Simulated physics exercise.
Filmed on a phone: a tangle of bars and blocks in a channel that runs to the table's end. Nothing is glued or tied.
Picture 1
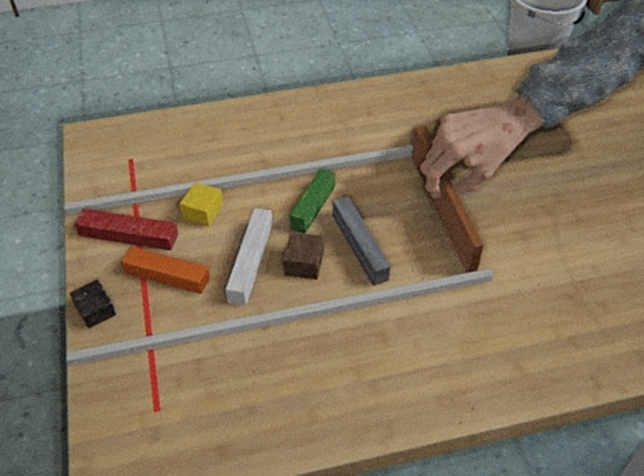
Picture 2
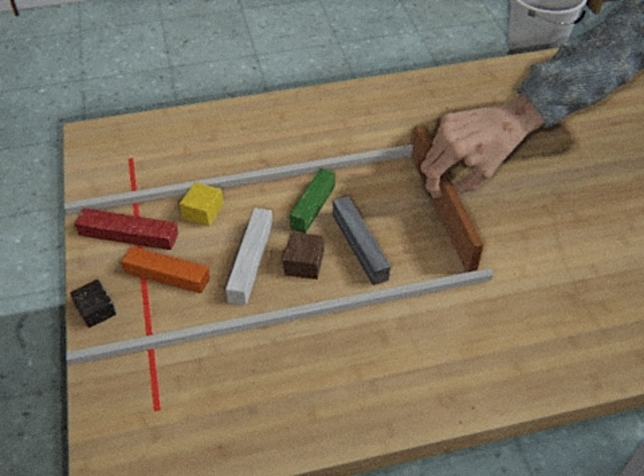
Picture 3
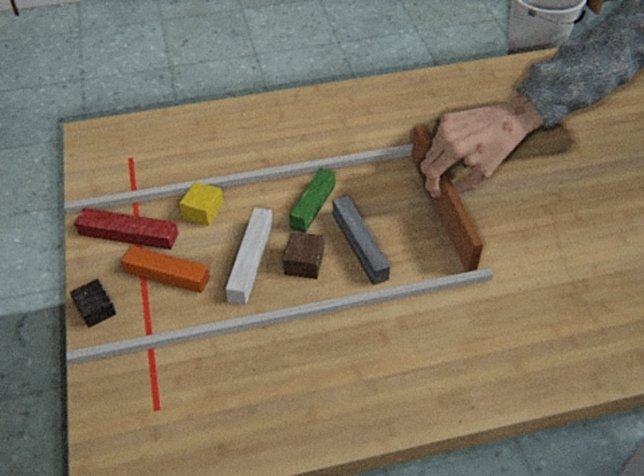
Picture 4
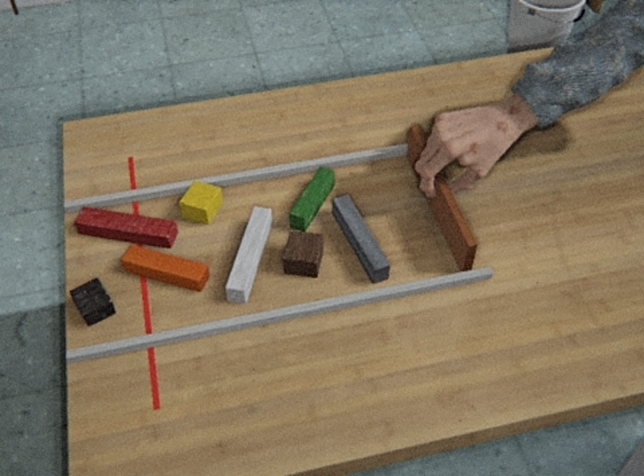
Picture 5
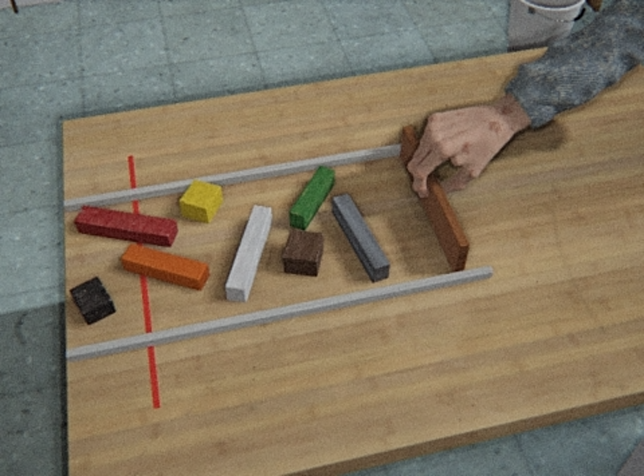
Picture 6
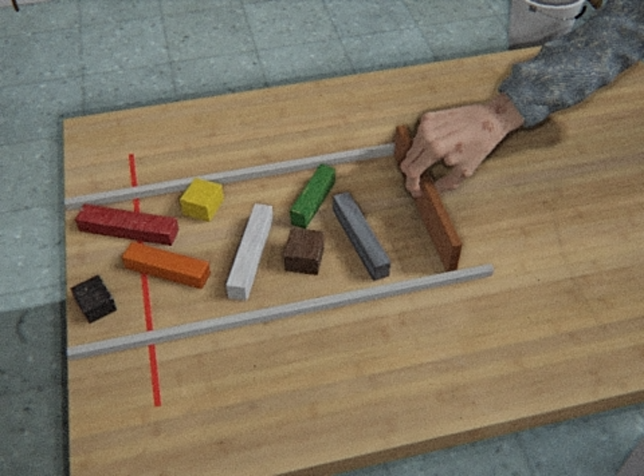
A hand in a grey sleeve grips an upright reddish-brown board at the right of a channel between two pale rails on a wooden tabletop, seen from above at an angle over a tiled floor. Between the rails lie grey, green, brown, white, yellow, orange, red and black pieces, with a red line crossing at left. The hand barely moves, then slides the board slightly left, while the pieces stay put and the view shifts almost imperceptibly.
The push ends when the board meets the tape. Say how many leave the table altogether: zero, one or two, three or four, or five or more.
The number that fall off is three or four.
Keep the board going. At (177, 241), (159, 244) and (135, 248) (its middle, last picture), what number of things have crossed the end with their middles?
Place by place, 0, 3 and 3.
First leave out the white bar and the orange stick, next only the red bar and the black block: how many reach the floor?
1 in the first case, 1 in the second.
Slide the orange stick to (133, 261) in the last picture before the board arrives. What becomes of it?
From there it goes over.
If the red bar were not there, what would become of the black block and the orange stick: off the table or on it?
The black block comes down, the orange stick goes over.
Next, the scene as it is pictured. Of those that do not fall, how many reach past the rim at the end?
That would be 1.
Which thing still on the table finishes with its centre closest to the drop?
The white bar ends nearest.
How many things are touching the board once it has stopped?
2 of them.
Early on, none off yet; black block at rest near (94, 299); red bar at rest near (127, 225); orange stick at rest near (166, 265).
A while later, none off yet; black block at rest near (94, 299); red bar moving near (120, 225); orange stick travelled a little near (118, 266).
Finally, the number that fall off is three or four; lost, orange stick, red bar and black block.
